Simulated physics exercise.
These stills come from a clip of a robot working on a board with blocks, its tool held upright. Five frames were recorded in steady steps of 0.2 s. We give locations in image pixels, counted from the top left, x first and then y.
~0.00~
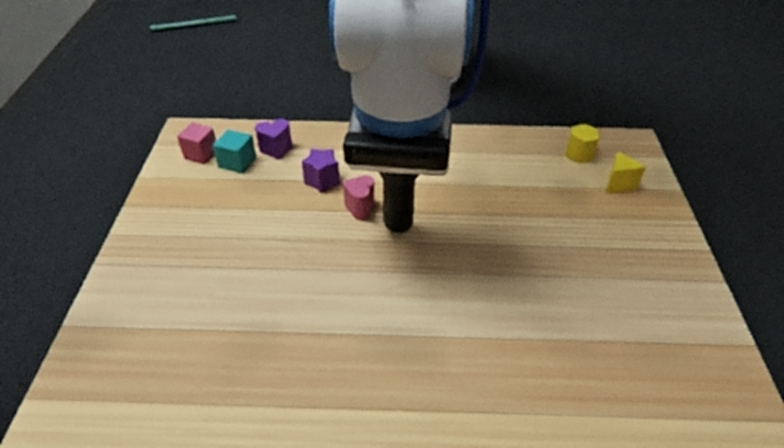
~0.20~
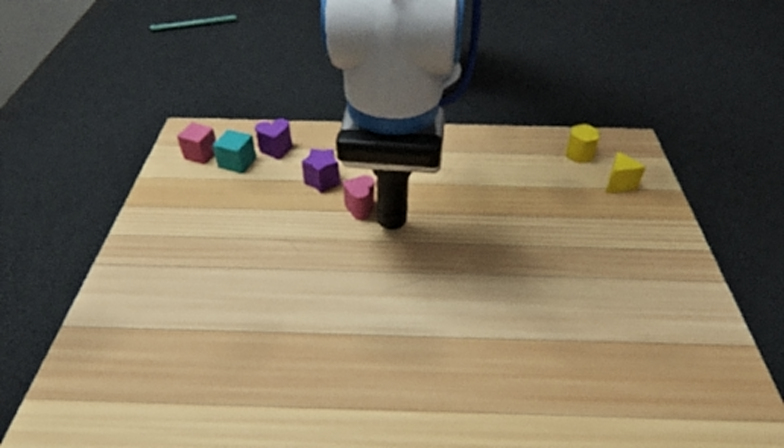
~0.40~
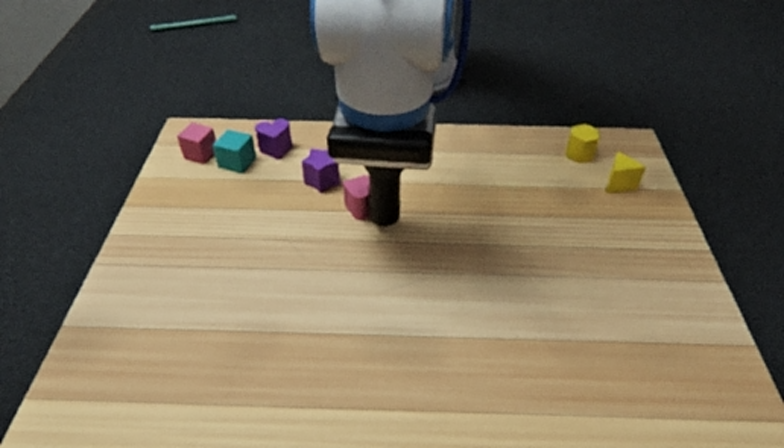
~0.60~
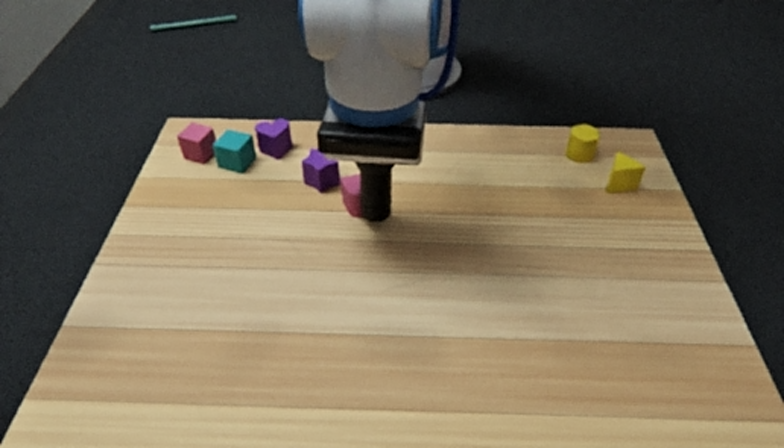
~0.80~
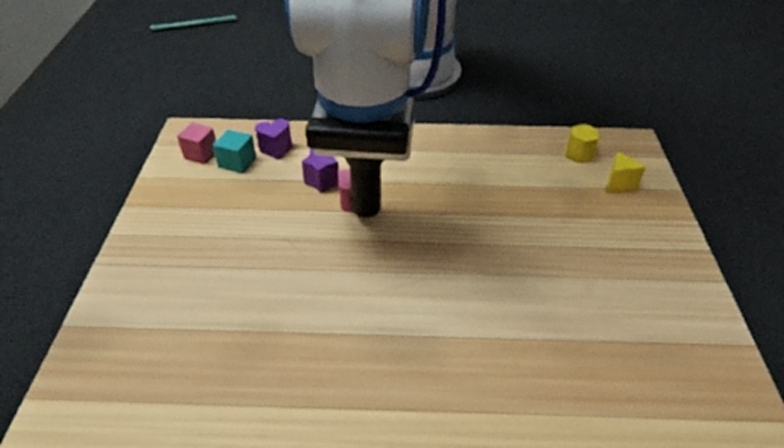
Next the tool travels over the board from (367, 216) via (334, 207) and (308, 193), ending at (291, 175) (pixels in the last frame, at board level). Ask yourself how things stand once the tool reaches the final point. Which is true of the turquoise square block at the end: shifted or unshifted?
It is still on its spot.
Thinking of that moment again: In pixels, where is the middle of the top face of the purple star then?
Its top middle is near (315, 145).
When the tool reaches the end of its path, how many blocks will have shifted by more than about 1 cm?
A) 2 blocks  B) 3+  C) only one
The answer is A.
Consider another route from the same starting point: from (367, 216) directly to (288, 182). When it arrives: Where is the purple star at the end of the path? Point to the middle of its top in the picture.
It will likely be found at (312, 147).
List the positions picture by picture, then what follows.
In the first frame, tool's lower end at (398, 223); turquoise square block at (232, 139); purple star at (320, 158); pink heart-shaped block at (360, 185).
In the second frame, tool at (392, 220); blocks still.
In the third frame, tool at (385, 217); blocks still.
In the fourth frame, tool at (376, 213); pink heart-shaped block at (357, 183).
In the fifth frame, tool at (367, 208); turquoise square block at (232, 139); purple star at (320, 158); pink heart-shaped block partly hidden.
What follows on the original path. One third of the way, tool at (333, 200); purple star at (319, 155); pink heart-shaped block at (338, 168), turned 60° clockwise.
Two thirds of the way, tool at (307, 185); purple star at (316, 149); pink heart-shaped block at (333, 163), turned 100° clockwise.
At the end, tool at (290, 167); turquoise square block still; purple star at (315, 145), turned 25° clockwise; pink heart-shaped block at (333, 163), turned 100° clockwise.
